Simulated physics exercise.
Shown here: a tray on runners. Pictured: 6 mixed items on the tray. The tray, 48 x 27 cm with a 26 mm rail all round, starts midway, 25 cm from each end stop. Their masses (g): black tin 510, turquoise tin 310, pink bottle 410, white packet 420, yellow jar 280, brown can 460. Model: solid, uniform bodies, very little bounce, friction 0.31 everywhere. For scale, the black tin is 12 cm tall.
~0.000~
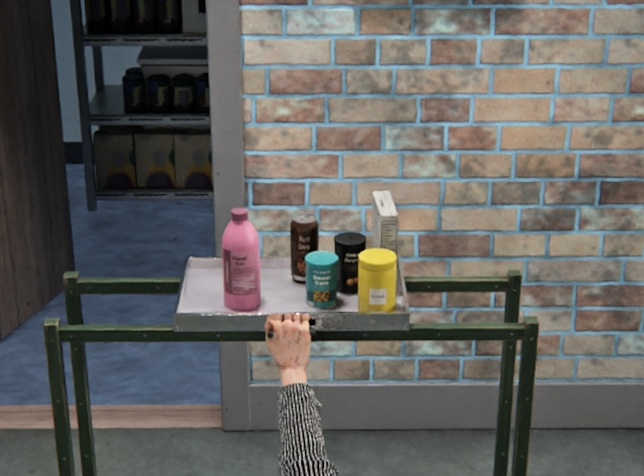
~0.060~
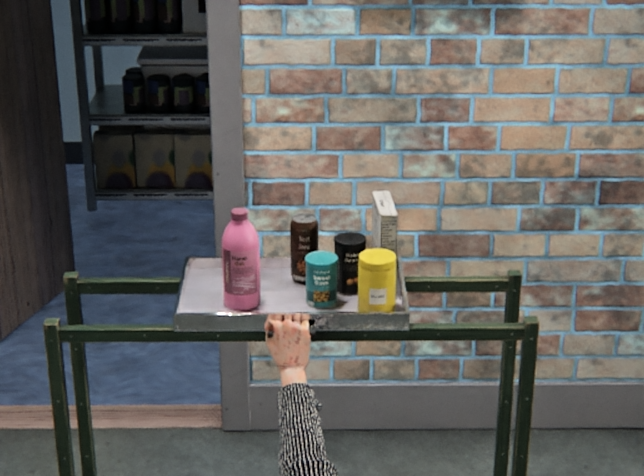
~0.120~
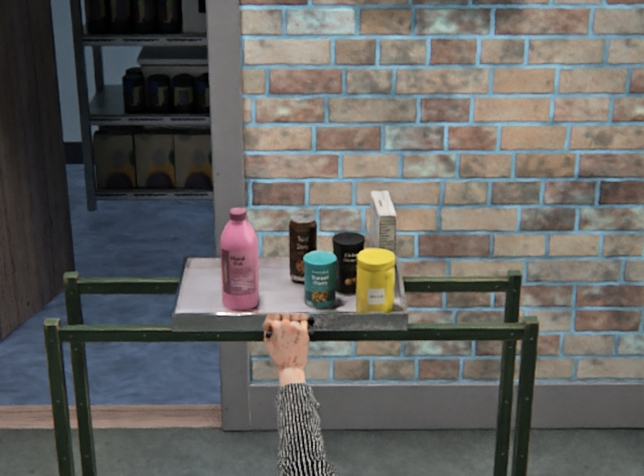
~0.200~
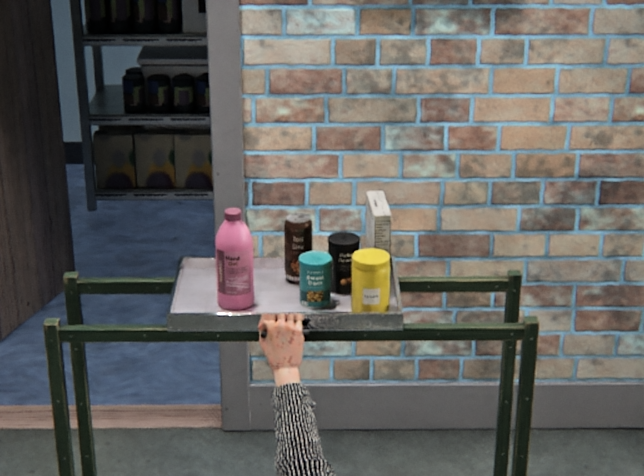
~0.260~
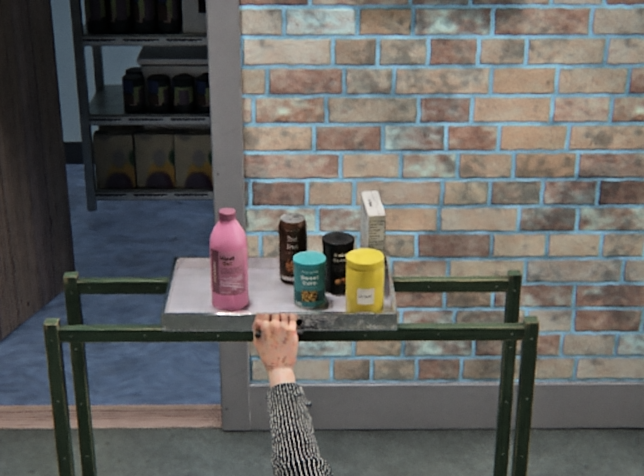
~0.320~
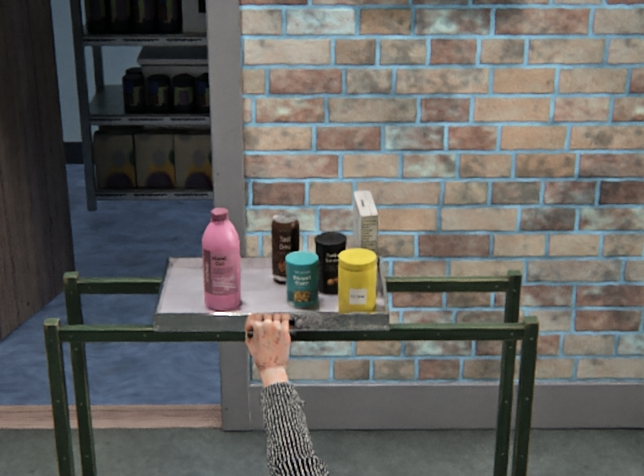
Tray of six mixed containers resting on green rails, then sliding slightly left as a hand grips its front edge.
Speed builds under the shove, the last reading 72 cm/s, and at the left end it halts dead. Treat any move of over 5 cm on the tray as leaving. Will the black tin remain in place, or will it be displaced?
The black tin is displaced.
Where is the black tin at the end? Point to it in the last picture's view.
Near (192, 265).
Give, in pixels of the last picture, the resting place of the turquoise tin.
I'd put it at around (171, 281).
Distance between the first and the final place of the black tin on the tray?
Net distance near 10 cm.
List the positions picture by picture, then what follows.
In the first frame, tray midway; black tin (350, 264); turquoise tin (322, 280).
In the second frame, tray midway; white packet (384, 243); yellow jar (377, 283).
In the third frame, tray midway; brown can (303, 248); turquoise tin (320, 280).
In the fourth frame, tray has slid 1 cm left; pink bottle (234, 258); white packet (378, 243).
In the fifth frame, tray has slid 3 cm left; yellow jar (365, 283); brown can (293, 248).
In the sixth frame, tray has slid 4 cm left; black tin (331, 264); turquoise tin (302, 280).
By 0.82 s, tray has slid 25 cm left; black tin 5 cm from its spot near (213, 264); white packet tilted 14°; brown can 5 cm from its spot.
When it is over (1.4 s), lying over on the tray, white packet; not toppled but over 5 cm from the start, black tin, turquoise tin, pink bottle, yellow jar and brown can. In the last view, black tin near (192, 265).
